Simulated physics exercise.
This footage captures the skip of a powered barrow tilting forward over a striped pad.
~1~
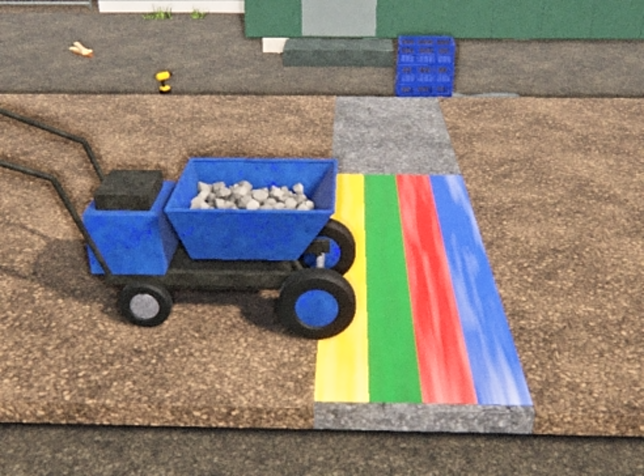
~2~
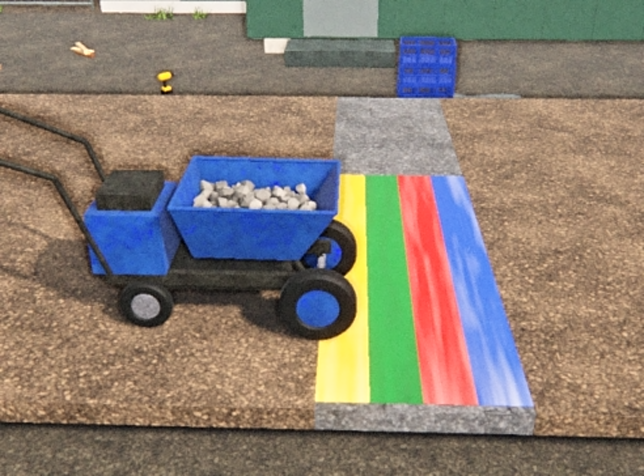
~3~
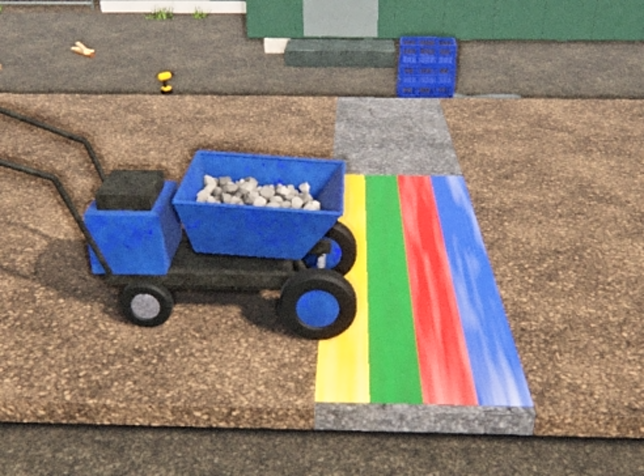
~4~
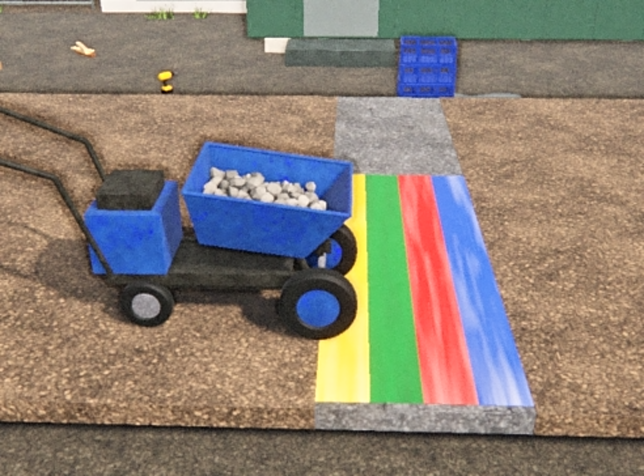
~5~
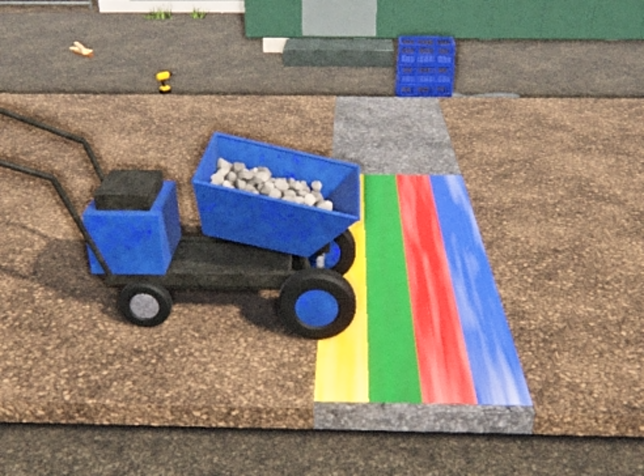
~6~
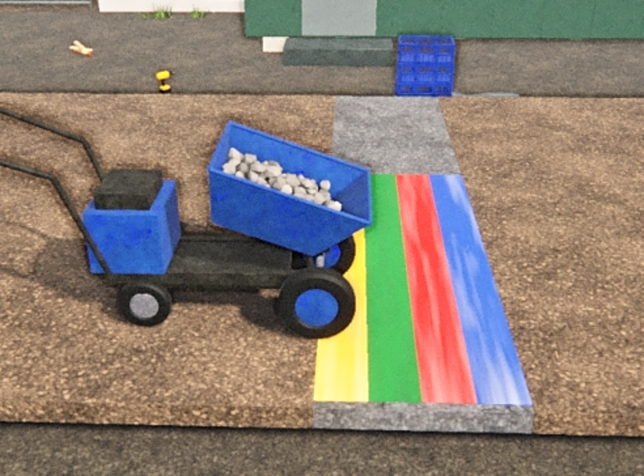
On a paved path beside coloured stripes, a barrow's blue skip of stones tilts forward.
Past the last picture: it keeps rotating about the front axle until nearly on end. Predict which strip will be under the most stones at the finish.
I would say the red one.
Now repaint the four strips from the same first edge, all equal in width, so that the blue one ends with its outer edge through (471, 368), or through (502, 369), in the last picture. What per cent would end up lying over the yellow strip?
First case 0 per cent, second case 0 per cent.
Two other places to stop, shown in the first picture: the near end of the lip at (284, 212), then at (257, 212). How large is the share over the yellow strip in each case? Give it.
First spot 0 per cent, second spot 20 per cent.
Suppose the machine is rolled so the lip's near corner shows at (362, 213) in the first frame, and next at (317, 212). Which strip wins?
The strip in blue, then the strip in red.
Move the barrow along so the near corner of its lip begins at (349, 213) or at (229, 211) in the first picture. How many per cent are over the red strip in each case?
30 % then 10 %.
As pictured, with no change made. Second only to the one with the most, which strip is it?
The blue strip.
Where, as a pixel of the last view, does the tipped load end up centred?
Roughly pixel (447, 302).
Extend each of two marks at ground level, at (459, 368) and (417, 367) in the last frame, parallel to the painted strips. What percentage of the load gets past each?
Close to 40 per cent, then close to 80 per cent.
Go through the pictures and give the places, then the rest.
In the first picture, lip of the skip at (333, 213), level; top of the load at (242, 204), broken stones; yellow strip at (342, 362); green strip at (393, 363); red strip at (444, 364); blue strip at (495, 365).
In the second picture, lip of the skip at (336, 214), level; top of the load at (245, 204).
In the third picture, lip of the skip at (341, 215), tipped barely; top of the load at (236, 204).
In the fourth picture, lip of the skip at (350, 216), tipped a little; top of the load at (233, 194).
In the fifth picture, lip of the skip at (359, 219), tipped a little; top of the load at (239, 187).
In the sixth picture, lip of the skip at (370, 224), tipped clearly; top of the load at (240, 182); yellow strip at (342, 361); green strip at (393, 362); red strip at (443, 363); blue strip at (494, 364).
Soon, skip tipped steeply; all in the skip.
A while on, skip tipped steeply; nearly all in the skip; a small part over the red strip; a stray few over the blue strip; a stray few falling.
Towards the end, skip tipped right over; about half in the skip; about a quarter over the red strip; about a quarter over the blue strip; a small part off the paint.
Finally, skip tipped right over; about a quarter in the skip; none over the yellow strip; a small part over the green strip; about half over the red strip; about a quarter over the blue strip; a small part off the paint.
